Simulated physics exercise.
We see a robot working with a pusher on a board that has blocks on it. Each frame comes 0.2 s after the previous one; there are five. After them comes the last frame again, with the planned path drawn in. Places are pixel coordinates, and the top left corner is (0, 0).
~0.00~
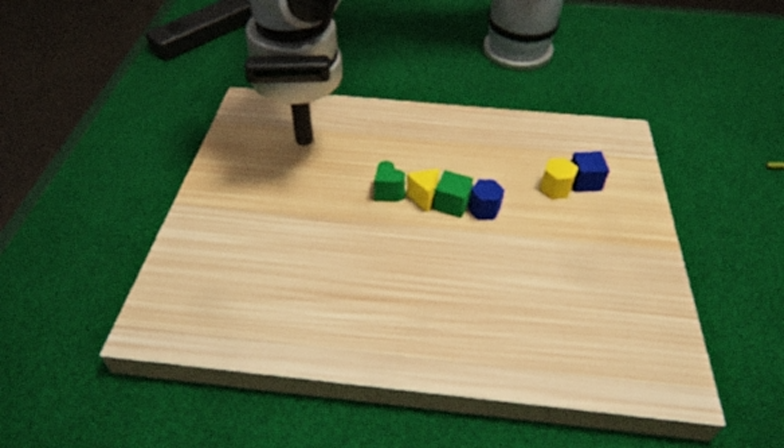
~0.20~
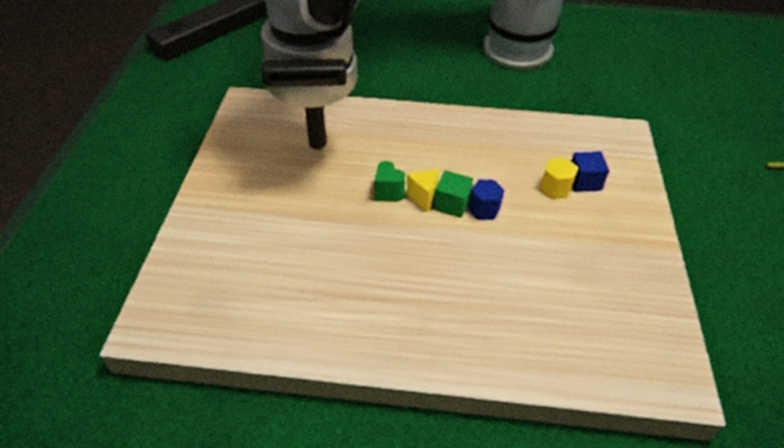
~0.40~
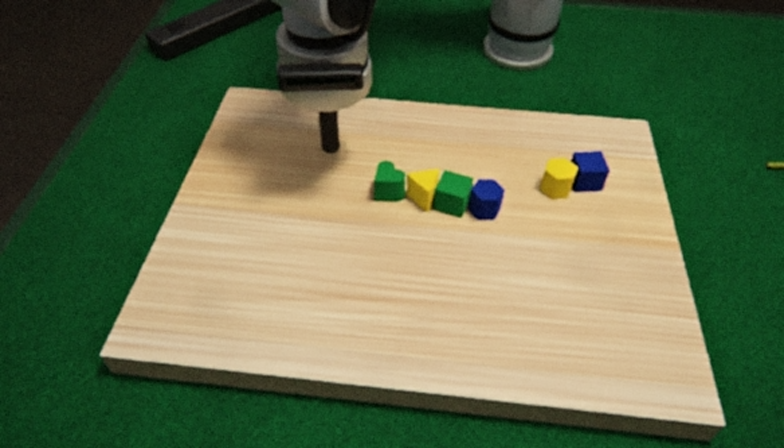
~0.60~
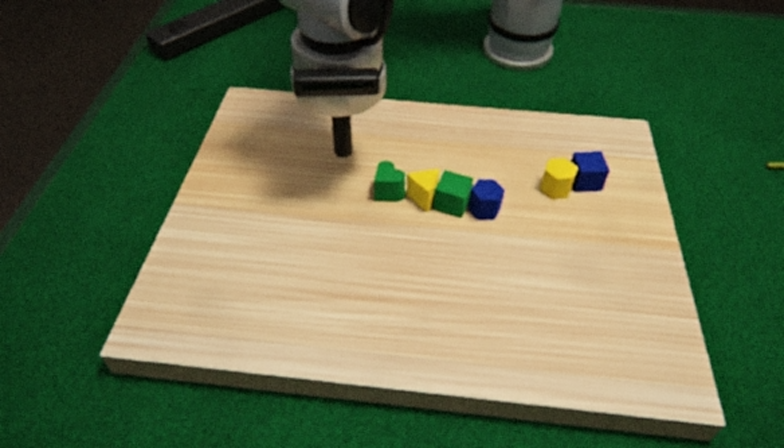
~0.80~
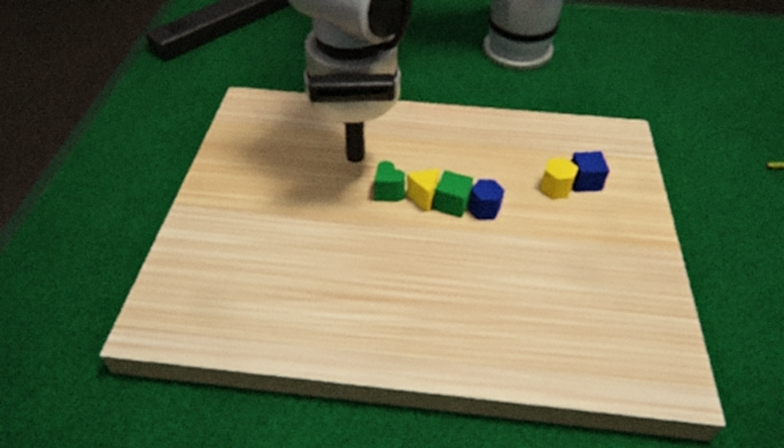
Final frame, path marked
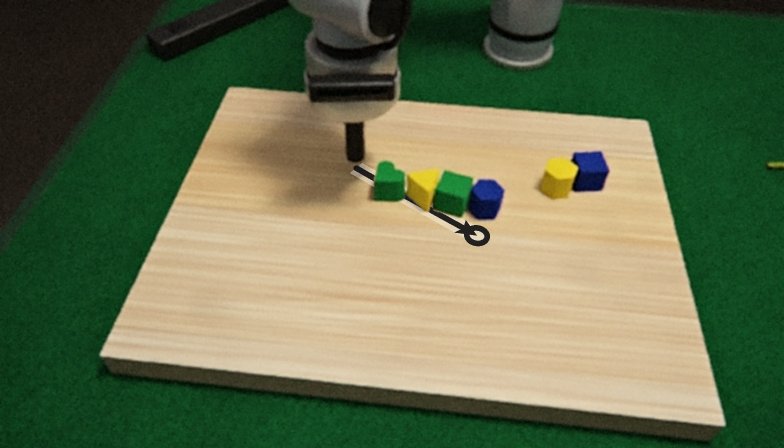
A robot arm with a dark, stubby pusher hangs over a pale wooden board on green cloth, seen from above at an angle by a still camera. Near the board's middle sit a green heart, a yellow triangle, a green block and a blue block in a row, with yellow and blue blocks further right. The pusher glides slightly rightward and nearer, toward the heart, while every block stays still.
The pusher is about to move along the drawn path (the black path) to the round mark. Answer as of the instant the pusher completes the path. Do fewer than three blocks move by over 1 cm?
That would be a no.
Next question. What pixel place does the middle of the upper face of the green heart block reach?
It is going to be at (418, 202).
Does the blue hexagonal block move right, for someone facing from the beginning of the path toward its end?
No.
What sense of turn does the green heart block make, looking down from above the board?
The twist is clockwise.
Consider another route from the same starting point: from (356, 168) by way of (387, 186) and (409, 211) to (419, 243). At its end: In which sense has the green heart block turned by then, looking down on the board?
Rotation: Clockwise.
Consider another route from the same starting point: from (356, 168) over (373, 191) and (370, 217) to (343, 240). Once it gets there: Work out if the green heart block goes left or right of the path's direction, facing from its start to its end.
That block drifts left.
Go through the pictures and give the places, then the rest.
The first picture shows pusher's lower end at (305, 141); green heart block at (389, 172); yellow three-sided block at (425, 178); green square at (455, 183); blue hexagonal block at (488, 189).
The second picture shows pusher at (318, 145); blocks still.
The third picture shows pusher at (331, 148); blocks still.
The fourth picture shows pusher at (344, 153); blocks still.
The fifth picture shows pusher at (356, 158); green heart block at (389, 172); yellow three-sided block at (425, 178); green square at (455, 183); blue hexagonal block at (488, 189).
Drawn move, from (356, 168) to (477, 236).
The first path, step by step. One third of the way, pusher at (394, 180); green heart block at (402, 187), turned 30° clockwise.
Two thirds of the way, pusher at (436, 203); green heart block at (418, 202), turned 115° clockwise; yellow three-sided block at (452, 182); green square at (478, 188); blue hexagonal block at (509, 193).
At the end, pusher at (479, 226); green heart block at (418, 202), turned 120° clockwise; yellow three-sided block at (456, 182); green square at (482, 189); blue hexagonal block at (514, 194).
